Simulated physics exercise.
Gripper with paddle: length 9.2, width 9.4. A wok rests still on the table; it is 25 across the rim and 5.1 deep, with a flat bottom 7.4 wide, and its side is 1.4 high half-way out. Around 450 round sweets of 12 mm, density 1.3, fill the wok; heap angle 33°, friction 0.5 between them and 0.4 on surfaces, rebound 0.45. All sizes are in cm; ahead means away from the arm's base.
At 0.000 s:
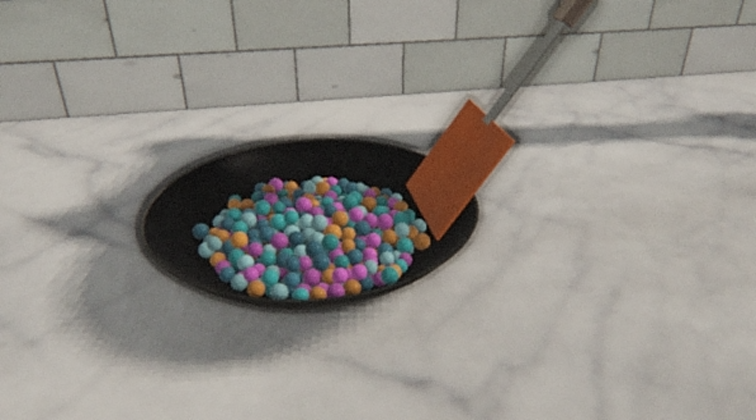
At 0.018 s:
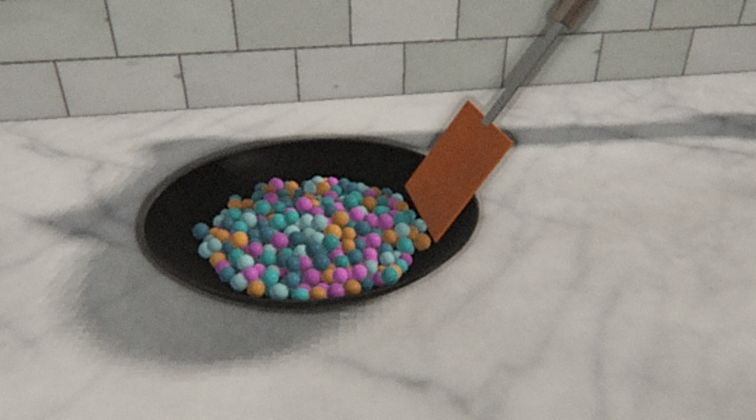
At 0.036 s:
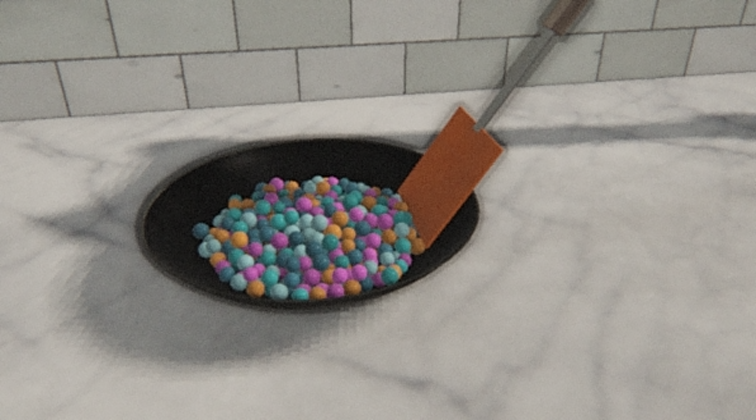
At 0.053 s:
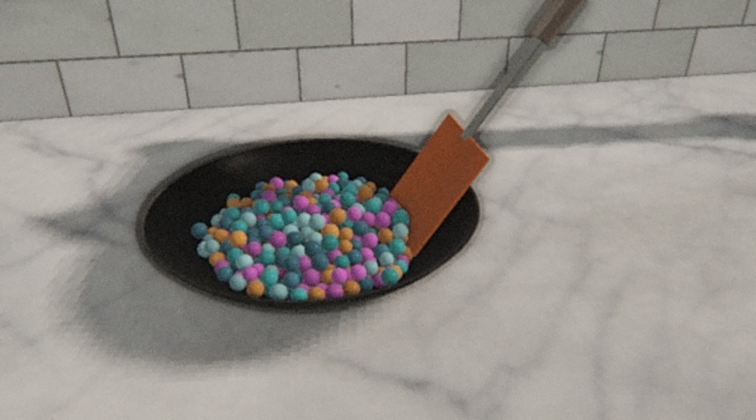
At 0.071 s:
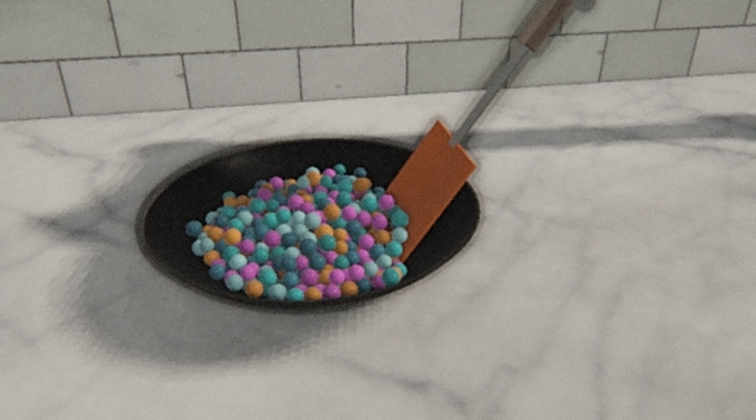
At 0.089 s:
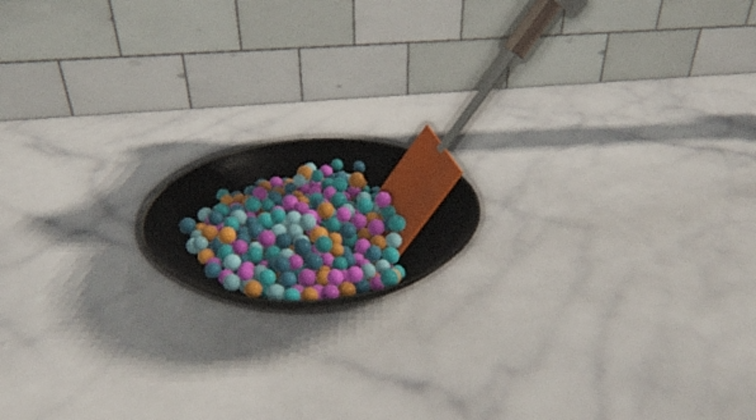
The video shows a dark wok of small teal, blue, purple and orange balls on a marble surface as an orange-brown paddle, nearly still at first, moves left and slightly down, pushing the balls a little to the left.
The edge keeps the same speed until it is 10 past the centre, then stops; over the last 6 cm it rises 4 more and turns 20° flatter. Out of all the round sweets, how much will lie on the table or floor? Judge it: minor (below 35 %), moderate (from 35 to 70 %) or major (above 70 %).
My judgement: Moderate.
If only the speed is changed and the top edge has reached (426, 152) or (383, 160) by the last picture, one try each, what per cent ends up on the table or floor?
Estimates: Near 50 %, near 65 %.
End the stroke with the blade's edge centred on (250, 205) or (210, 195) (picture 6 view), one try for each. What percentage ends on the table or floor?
The two tries give near 0 and near 30 in a hundred.
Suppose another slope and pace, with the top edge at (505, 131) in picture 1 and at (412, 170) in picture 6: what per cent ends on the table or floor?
It comes to something like 60 %, give or take.
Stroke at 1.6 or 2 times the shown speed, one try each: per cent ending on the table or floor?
Some 55 per cent, then some 60 per cent, on the table or floor.
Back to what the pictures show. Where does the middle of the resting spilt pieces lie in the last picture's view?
In the last view, it's around (18, 289).
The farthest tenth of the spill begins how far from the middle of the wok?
That distance is around 35 cm.
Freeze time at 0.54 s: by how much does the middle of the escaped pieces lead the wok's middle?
Some 20 centimetres ahead.
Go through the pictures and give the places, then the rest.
Paddle top edge at (490, 118), sloping 55°; upper third of the load around (317, 217), from x 200 to 420, top at y 185; 447 in the wok, in the first frame.
Paddle top edge at (489, 120), sloping 55°; upper third of the load around (318, 217), from x 200 to 420, top at y 185, in the second frame.
Paddle top edge at (480, 126), sloping 55°; upper third of the load around (318, 218), from x 200 to 415, top at y 185, in the third frame.
Paddle top edge at (468, 134), sloping 55°; upper third of the load around (319, 215), from x 200 to 410, top at y 180, in the fourth frame.
Paddle top edge at (456, 141), sloping 55°; upper third of the load around (313, 213), from x 195 to 405, top at y 170, in the fifth frame.
Paddle top edge at (443, 146), sloping 55°; upper third of the load around (302, 213), from x 190 to 400, top at y 165; 447 in the wok, in the sixth frame.
After 0.19 s, sloping 55°, highest piece 7 above the table; 447 in the wok.
After 0.29 s, sloping 48°, highest piece 9 above the table; 416 in the wok, 31 on the blade or in flight.
After 0.54 s, sloping 35°, highest piece 5 above the table; 239 in the wok, 193 on the table or floor, 15 on the blade or in flight.
After 1.59 s, sloping 35°, highest piece 5 above the table; 239 in the wok, 208 on the table or floor.
At rest, 239 in the wok, 208 on the table or floor. That is 47 % on the table or floor.
